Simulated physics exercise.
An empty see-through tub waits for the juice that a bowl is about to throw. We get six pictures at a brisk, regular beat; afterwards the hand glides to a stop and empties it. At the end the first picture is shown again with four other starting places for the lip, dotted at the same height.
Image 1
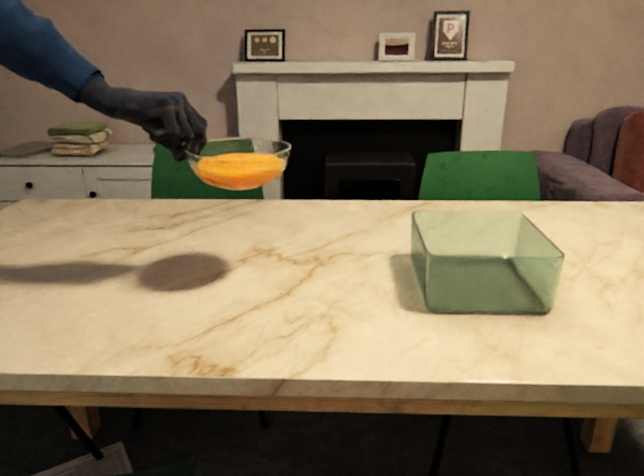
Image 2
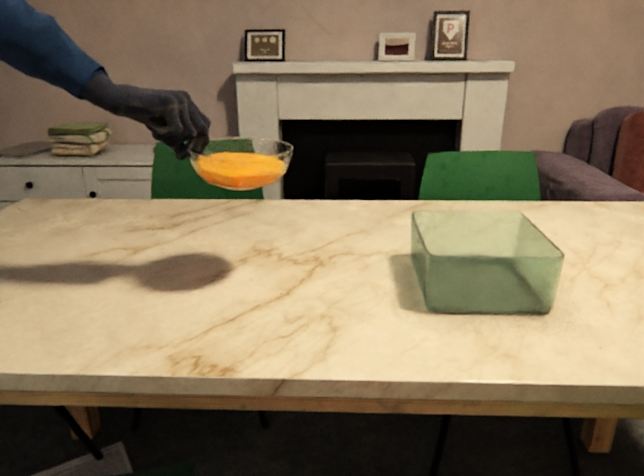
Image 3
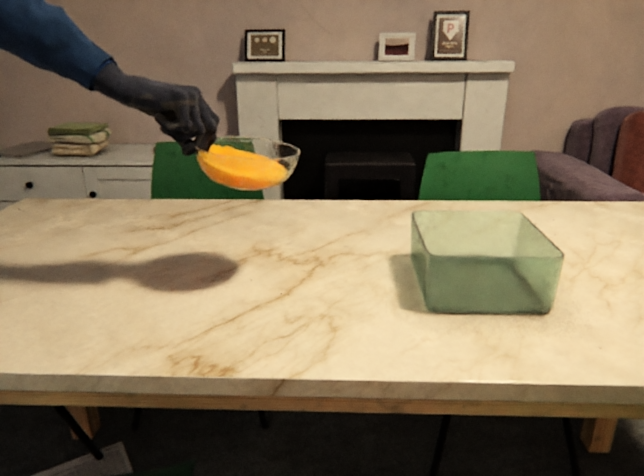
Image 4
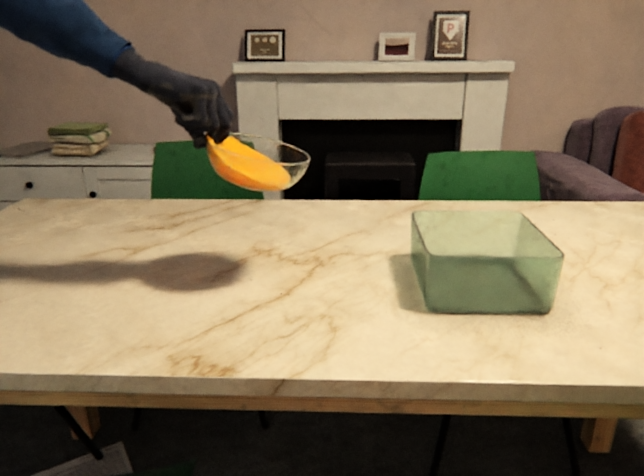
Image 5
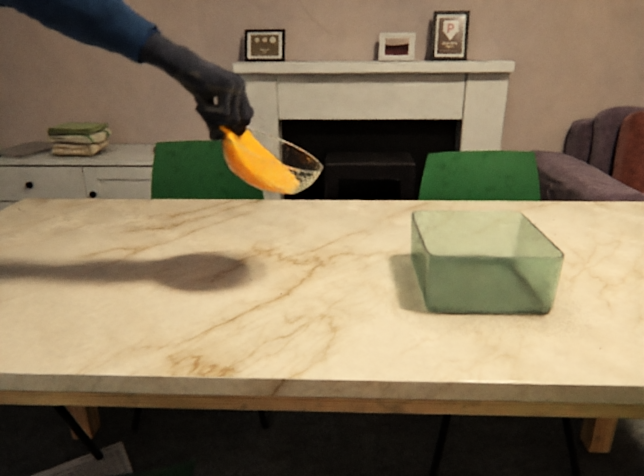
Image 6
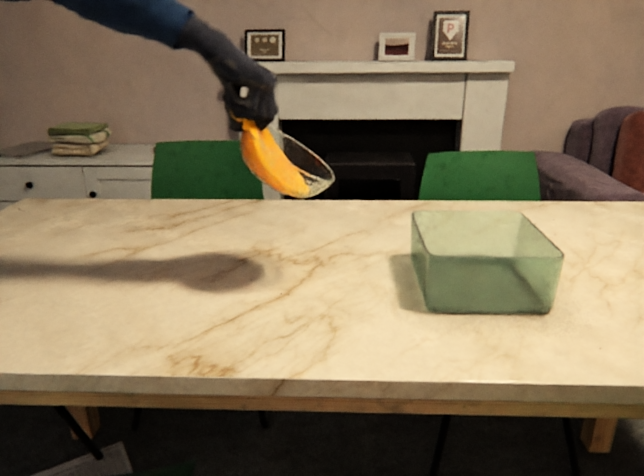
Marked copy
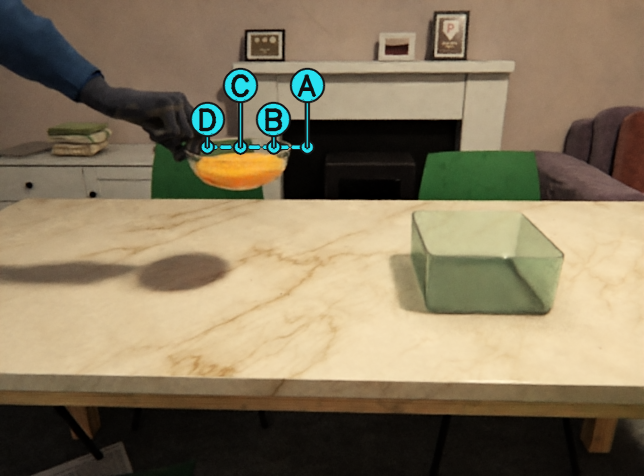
A dark hand in a blue sleeve reaches in from the upper left, holding a clear bowl of orange juice above a pale marble table in a living room, seen from a fixed camera facing a white fireplace. An empty greenish see-through tub sits at right, with green chairs behind. The hand moves right and tilts the bowl increasingly steeply, the orange shape slanting with it.
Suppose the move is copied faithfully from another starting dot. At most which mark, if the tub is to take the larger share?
Take A.
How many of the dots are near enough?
One of the four.
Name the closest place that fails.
Place B.
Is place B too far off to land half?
Yes, it does.
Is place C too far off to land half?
Yes, that goes wrong.
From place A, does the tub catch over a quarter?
Yes.
In cyan, A at (307, 147); B at (273, 147); C at (240, 147); D at (207, 147).
With A, about 69 % lands in the tub, 19 % falls short and 12 % goes beside or beyond.
With B, about 33 % lands in the tub, 55 % falls short and 12 % goes beside or beyond.
With C, about 10 % lands in the tub, 84 % falls short and 5 % goes beside or beyond.
With D, about 4 % lands in the tub, 93 % falls short and 3 % goes beside or beyond.
